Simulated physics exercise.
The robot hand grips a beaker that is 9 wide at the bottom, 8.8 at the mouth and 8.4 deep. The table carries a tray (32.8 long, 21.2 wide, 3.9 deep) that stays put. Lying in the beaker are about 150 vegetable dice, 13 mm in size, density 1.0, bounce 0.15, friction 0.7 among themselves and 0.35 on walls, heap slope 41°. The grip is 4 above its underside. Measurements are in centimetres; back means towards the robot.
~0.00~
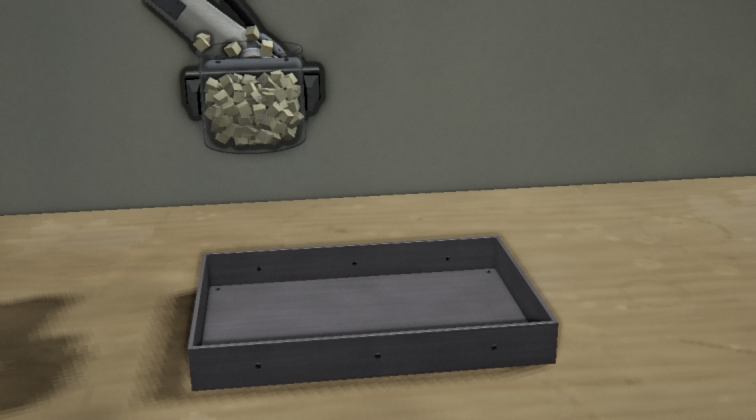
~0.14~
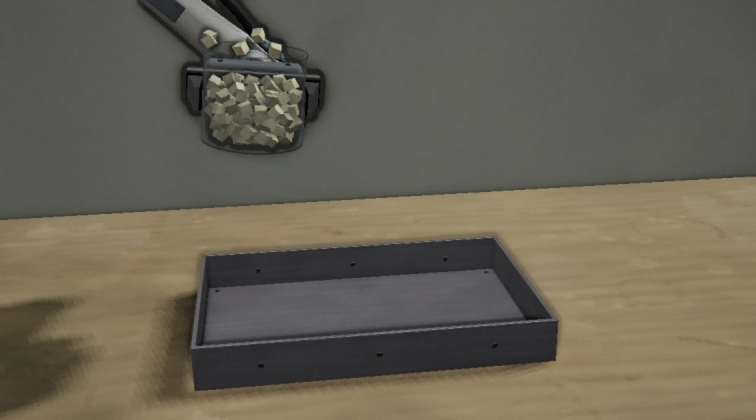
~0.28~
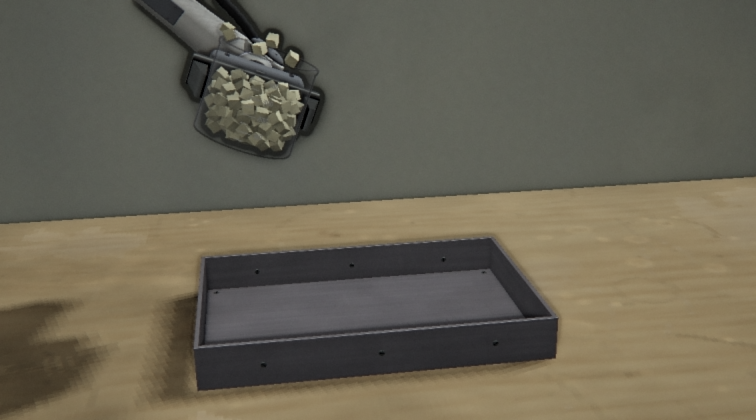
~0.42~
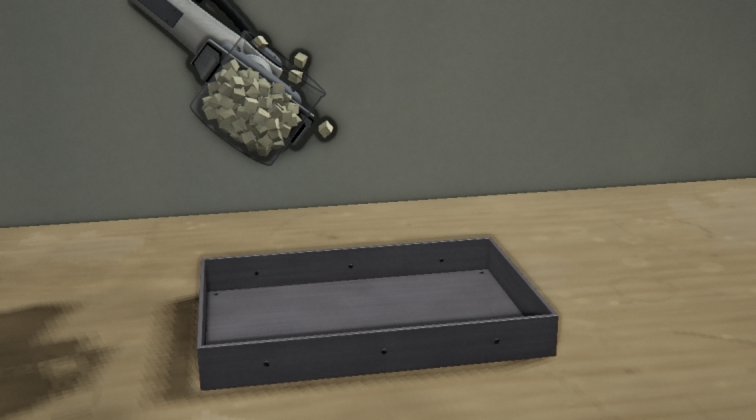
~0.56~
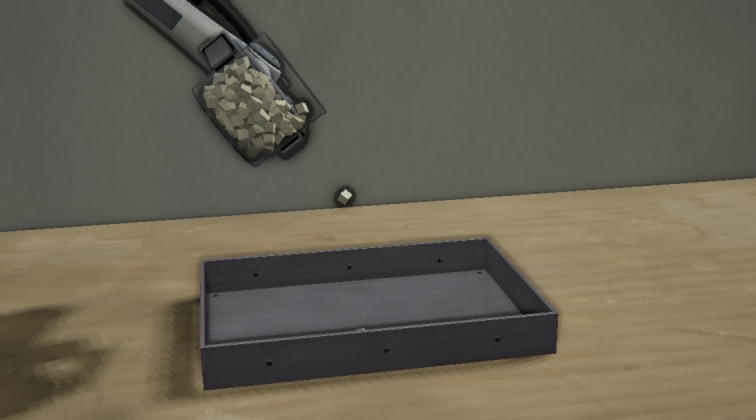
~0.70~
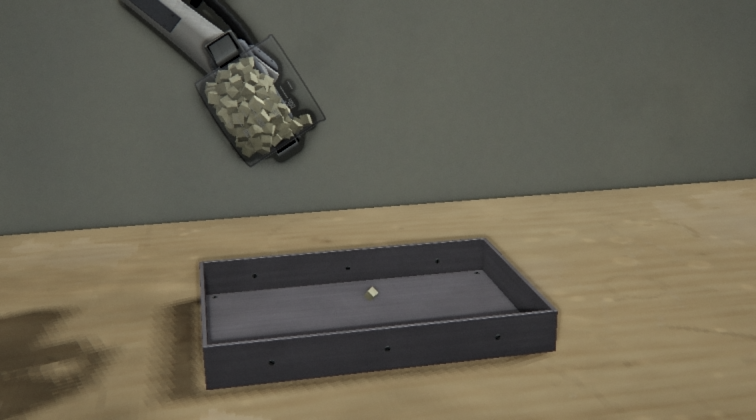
A pale wooden tabletop stands before a plain grey-green wall, seen from slightly above by a camera that stays almost still. A grey robotic arm reaches in from the upper left, holding a clear container heaped with pale yellow cubes above a shallow, dark grey tray. The arm tilts the container steadily towards the right, and a couple of cubes tumble out, one coming to lie in the tray.
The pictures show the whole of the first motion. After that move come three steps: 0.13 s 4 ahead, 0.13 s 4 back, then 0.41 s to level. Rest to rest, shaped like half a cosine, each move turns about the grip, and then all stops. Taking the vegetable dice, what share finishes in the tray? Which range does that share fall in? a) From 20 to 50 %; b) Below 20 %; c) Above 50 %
Option b: Below 20 %.
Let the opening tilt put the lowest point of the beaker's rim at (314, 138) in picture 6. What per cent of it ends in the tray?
Somewhere around 35 %.
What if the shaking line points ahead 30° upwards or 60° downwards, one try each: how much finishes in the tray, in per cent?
Roughly 10 per cent, then 0 per cent.
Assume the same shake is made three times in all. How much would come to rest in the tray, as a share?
That would give close to 15 percent.
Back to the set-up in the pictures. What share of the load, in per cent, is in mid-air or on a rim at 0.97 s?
Estimated fraction: Near 5 %.
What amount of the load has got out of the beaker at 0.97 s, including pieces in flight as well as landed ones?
Near 5 per cent so far.
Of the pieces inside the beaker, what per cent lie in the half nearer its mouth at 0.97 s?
40 %.
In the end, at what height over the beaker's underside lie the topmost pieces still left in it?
8.5 cm.
By 0.97 s, tilted 60° forward, highest piece 26 above the table; 136 in the beaker, 2 in the tray, 8 in flight or on a rim.
By 1.24 s, tilted 14° forward, highest piece 27 above the table; 133 in the beaker, 13 in the tray.
By 1.57 s, level, highest piece 28 above the table; 133 in the beaker, 13 in the tray.
By 2.62 s, level, highest piece 28 above the table; 133 in the beaker, 13 in the tray.
Final count, 133 in the beaker, 13 in the tray. That is 9 % in the tray.
